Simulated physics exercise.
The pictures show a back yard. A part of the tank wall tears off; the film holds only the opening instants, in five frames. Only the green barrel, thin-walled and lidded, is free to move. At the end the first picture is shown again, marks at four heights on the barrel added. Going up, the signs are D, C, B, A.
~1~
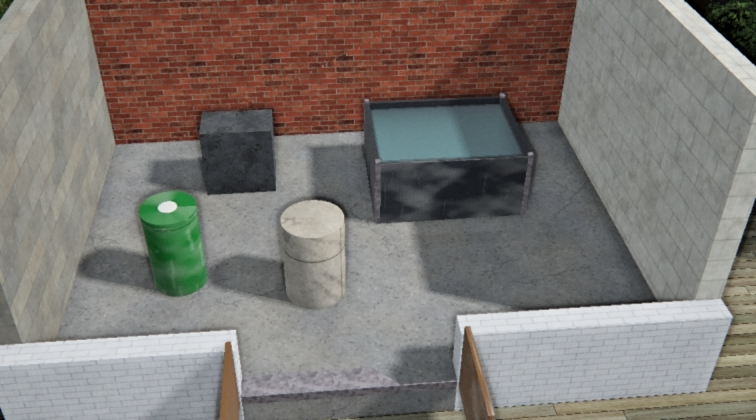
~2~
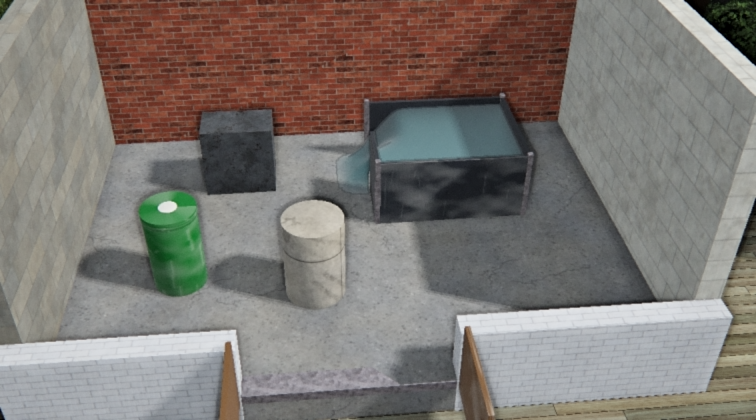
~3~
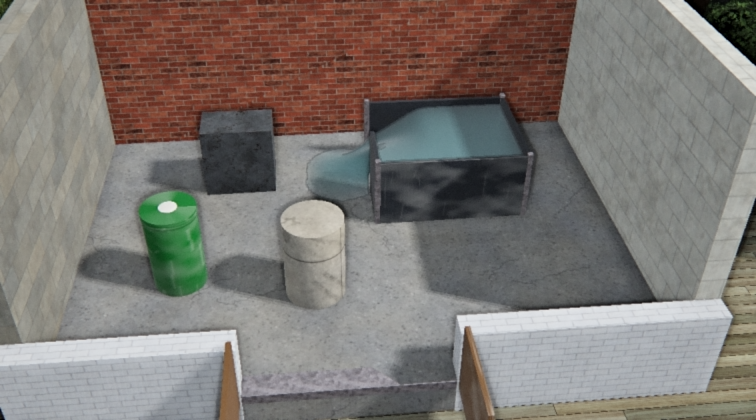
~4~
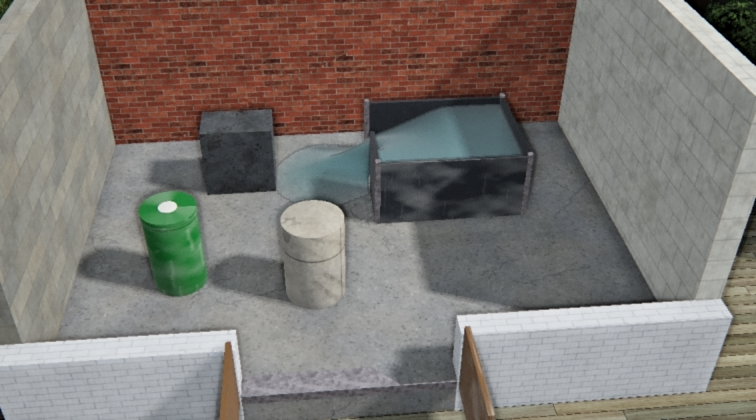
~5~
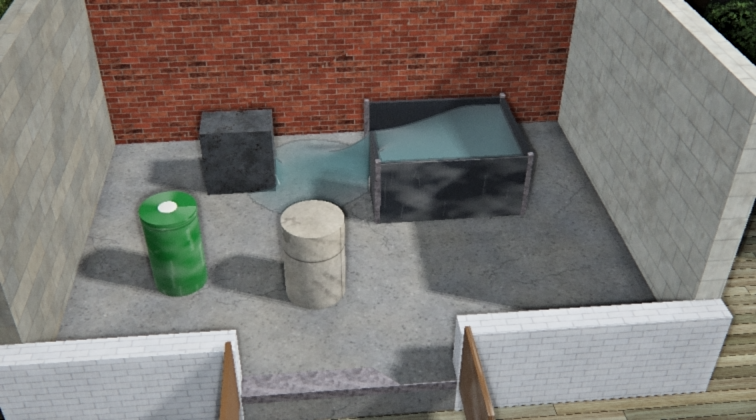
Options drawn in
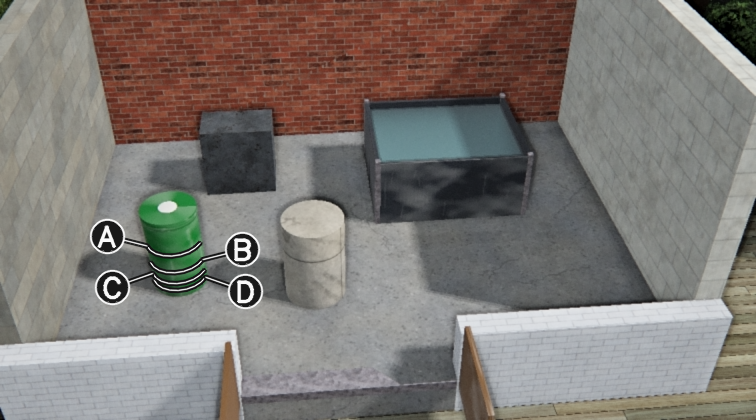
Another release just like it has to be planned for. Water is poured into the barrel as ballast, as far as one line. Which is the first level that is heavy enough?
Go for C.
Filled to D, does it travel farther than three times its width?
No.
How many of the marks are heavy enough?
Three.
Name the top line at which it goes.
Here it is line D.
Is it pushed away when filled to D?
Yes, that goes wrong.
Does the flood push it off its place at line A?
No, that is safe.
On the marked copy, A at (171, 256); B at (174, 272); C at (176, 283); D at (178, 290); from the bottom up D, C, B, A.
For line A, it does not move.
For line B, it does not move.
For line C, it does not move.
For line D, it is pushed about its own width away.
